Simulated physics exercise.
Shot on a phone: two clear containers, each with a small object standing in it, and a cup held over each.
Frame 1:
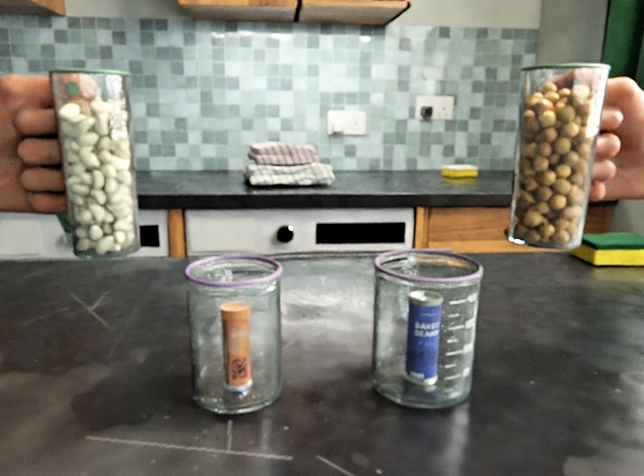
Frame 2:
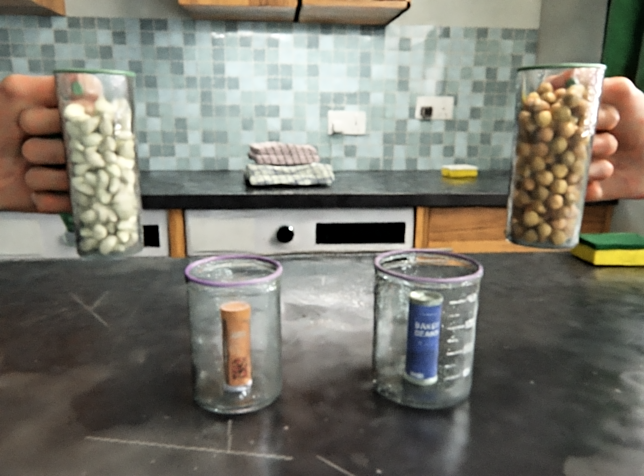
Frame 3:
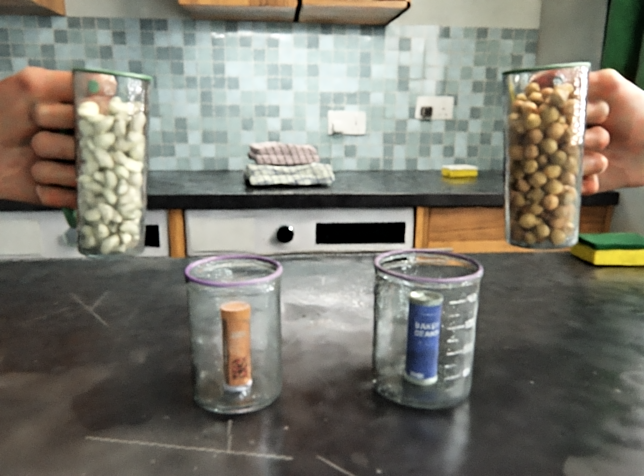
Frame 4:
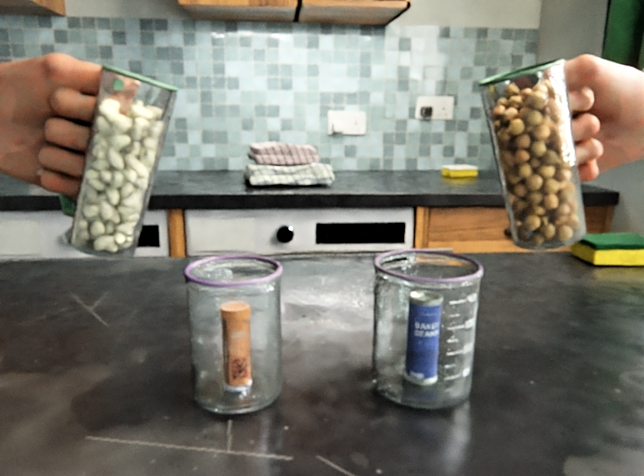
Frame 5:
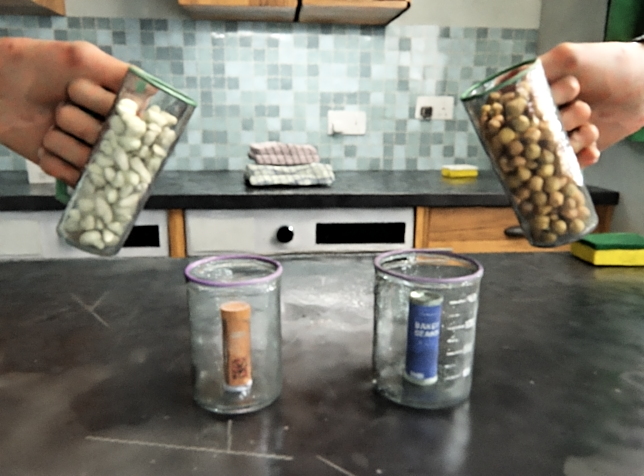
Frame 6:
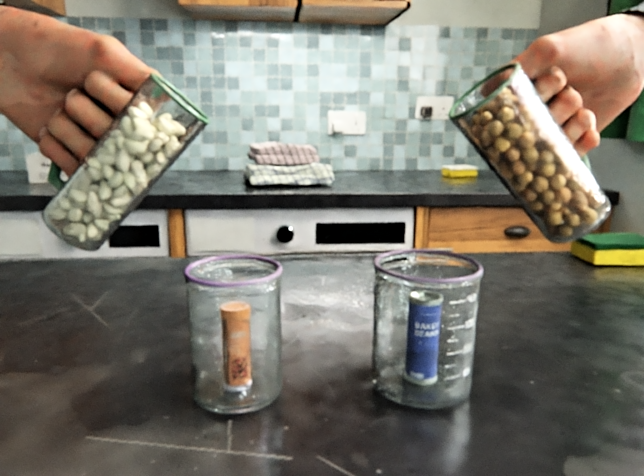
In a kitchen, two hands tilt cups of white beans and round beads inward above two clear containers.
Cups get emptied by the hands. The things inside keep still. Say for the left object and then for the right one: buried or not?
Left object - not buried, right object - not buried.
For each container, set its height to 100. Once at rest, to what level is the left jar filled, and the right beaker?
Estimates: Left 55, right 65.
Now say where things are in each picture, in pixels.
In the first picture, small tin in the left jar at (236, 344), reaching well over half way up; left cup at (99, 166), nearly full of white beans; small tin in the right beaker at (423, 335), reaching well over half way up; right cup at (553, 158), nearly full of round wooden beads.
In the second picture, left cup at (104, 166), upright; right cup at (550, 158), upright.
In the third picture, left cup at (112, 166), tipped 6°; right cup at (542, 158), tipped 6°.
In the fourth picture, left cup at (121, 166), tipped 17°; right cup at (535, 158), tipped 17°.
In the fifth picture, left cup at (125, 166), tipped 29°; right cup at (531, 158), tipped 29°.
In the sixth picture, small tin in the left jar at (236, 344); left cup at (125, 166), tipped 42°; small tin in the right beaker at (423, 335); right cup at (531, 158), tipped 42°.
Then, 0.31 s past the last view, left jar empty, all of its cupful still in the cup; right beaker empty, all of its cupful still in the cup.
Then, 0.64 s past the last view, left jar empty, all of its cupful still in the cup; right beaker nearly empty, most of its cupful still in the cup.
Then, 1.03 s past the last view, left jar a third full, about a quarter of its cupful still in the cup, one piece on the counter; right beaker half full, a stray few of its cupful still in the cup.
Finally, left jar half full (surface near (236, 320)), a scatter of pieces on the counter; right beaker two thirds full (surface near (425, 305)), nothing beside it; the left thing is still showing; the right thing is still showing.
